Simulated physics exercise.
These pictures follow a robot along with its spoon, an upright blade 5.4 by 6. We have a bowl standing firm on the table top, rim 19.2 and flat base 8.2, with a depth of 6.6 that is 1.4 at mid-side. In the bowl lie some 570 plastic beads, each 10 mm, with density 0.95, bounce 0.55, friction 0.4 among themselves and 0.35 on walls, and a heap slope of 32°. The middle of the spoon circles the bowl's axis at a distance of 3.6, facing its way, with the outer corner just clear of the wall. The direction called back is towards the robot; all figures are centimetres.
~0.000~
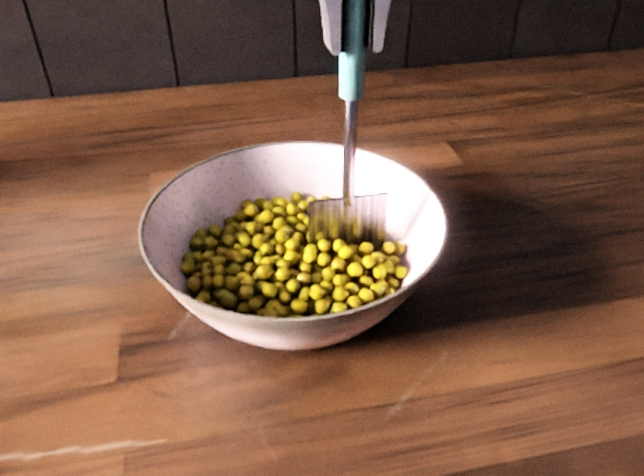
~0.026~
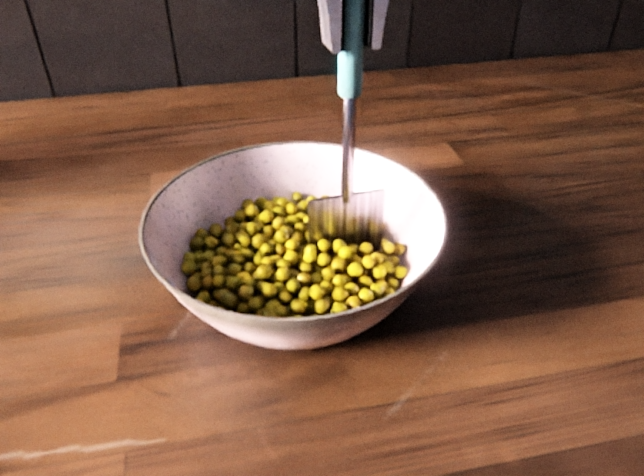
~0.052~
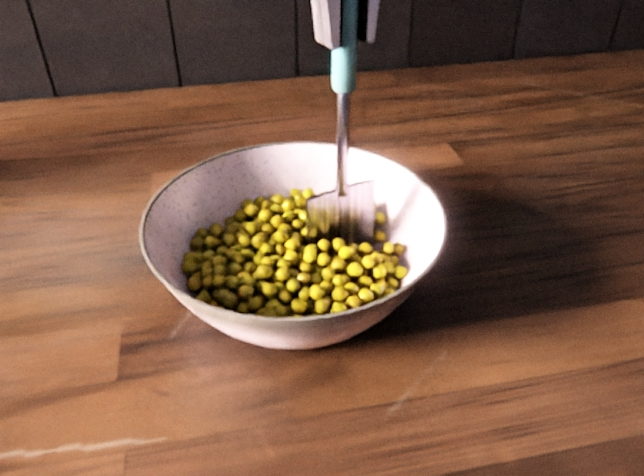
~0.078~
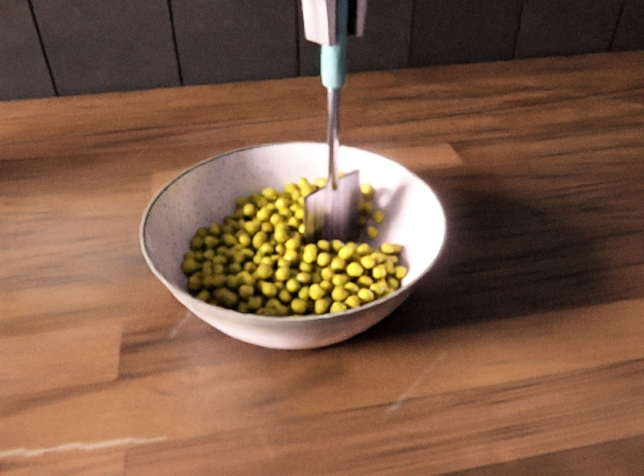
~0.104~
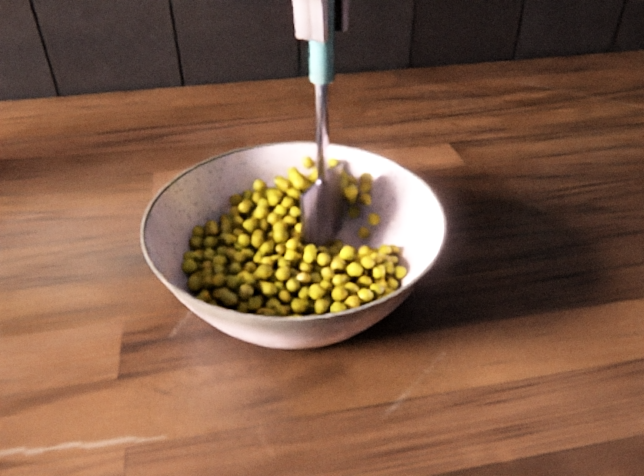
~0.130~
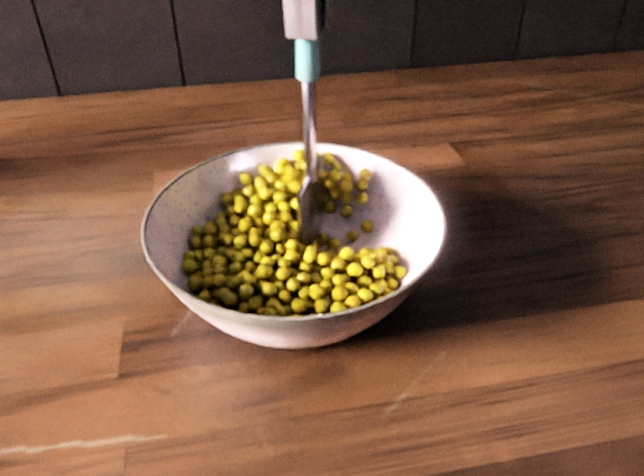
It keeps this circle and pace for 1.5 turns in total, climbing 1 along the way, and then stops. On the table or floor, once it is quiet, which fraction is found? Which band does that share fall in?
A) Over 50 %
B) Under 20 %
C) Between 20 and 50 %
Option B: Under 20 %.
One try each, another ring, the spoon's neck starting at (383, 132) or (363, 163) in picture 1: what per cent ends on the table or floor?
Close to 0 and 15 in a hundred.
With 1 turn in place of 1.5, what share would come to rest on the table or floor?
Roughly 5 per cent would end up there.
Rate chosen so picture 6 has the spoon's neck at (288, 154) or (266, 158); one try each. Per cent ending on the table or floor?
Around 20 and 35 per cent respectively.
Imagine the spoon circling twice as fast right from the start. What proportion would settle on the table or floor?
My guess is about 40 per cent.
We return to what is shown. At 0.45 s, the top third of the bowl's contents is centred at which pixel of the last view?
About (313, 290).
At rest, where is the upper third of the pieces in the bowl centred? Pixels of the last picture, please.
Roughly pixel (245, 271).
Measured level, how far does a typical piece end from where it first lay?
Level distance: About 8 cm.
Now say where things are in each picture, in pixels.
The first picture shows spoon neck at (349, 178), 0° round; upper third of the load around (288, 259), from x 190 to 400, top at y 195; 570 in the bowl.
The second picture shows spoon neck at (348, 175), 5° round; upper third of the load around (292, 257), from x 190 to 400, top at y 195.
The third picture shows spoon neck at (342, 169), 18° round; upper third of the load around (294, 250), from x 190 to 400, top at y 195.
The fourth picture shows spoon neck at (333, 163), 33° round; upper third of the load around (294, 245), from x 190 to 400, top at y 175.
The fifth picture shows spoon neck at (322, 159), 48° round; upper third of the load around (290, 238), from x 190 to 400, top at y 165.
The sixth picture shows spoon neck at (310, 156), 63° round; upper third of the load around (282, 228), from x 190 to 400, top at y 155; 570 in the bowl.
After 0.45 s, 249° round, highest piece 8 above the table; 551 in the bowl, 12 on the table or floor, 7 in flight or on the tool.
After 0.78 s, 75° round, highest piece 9 above the table; 538 in the bowl, 30 on the table or floor, 2 in flight or on the tool.
After 1.14 s, 180° round, highest piece 6 above the table; 534 in the bowl, 36 on the table or floor.
After 1.84 s, 180° round, highest piece 6 above the table; 534 in the bowl, 36 on the table or floor.
At rest, 534 in the bowl, 36 on the table or floor. That is 6 % on the table or floor.
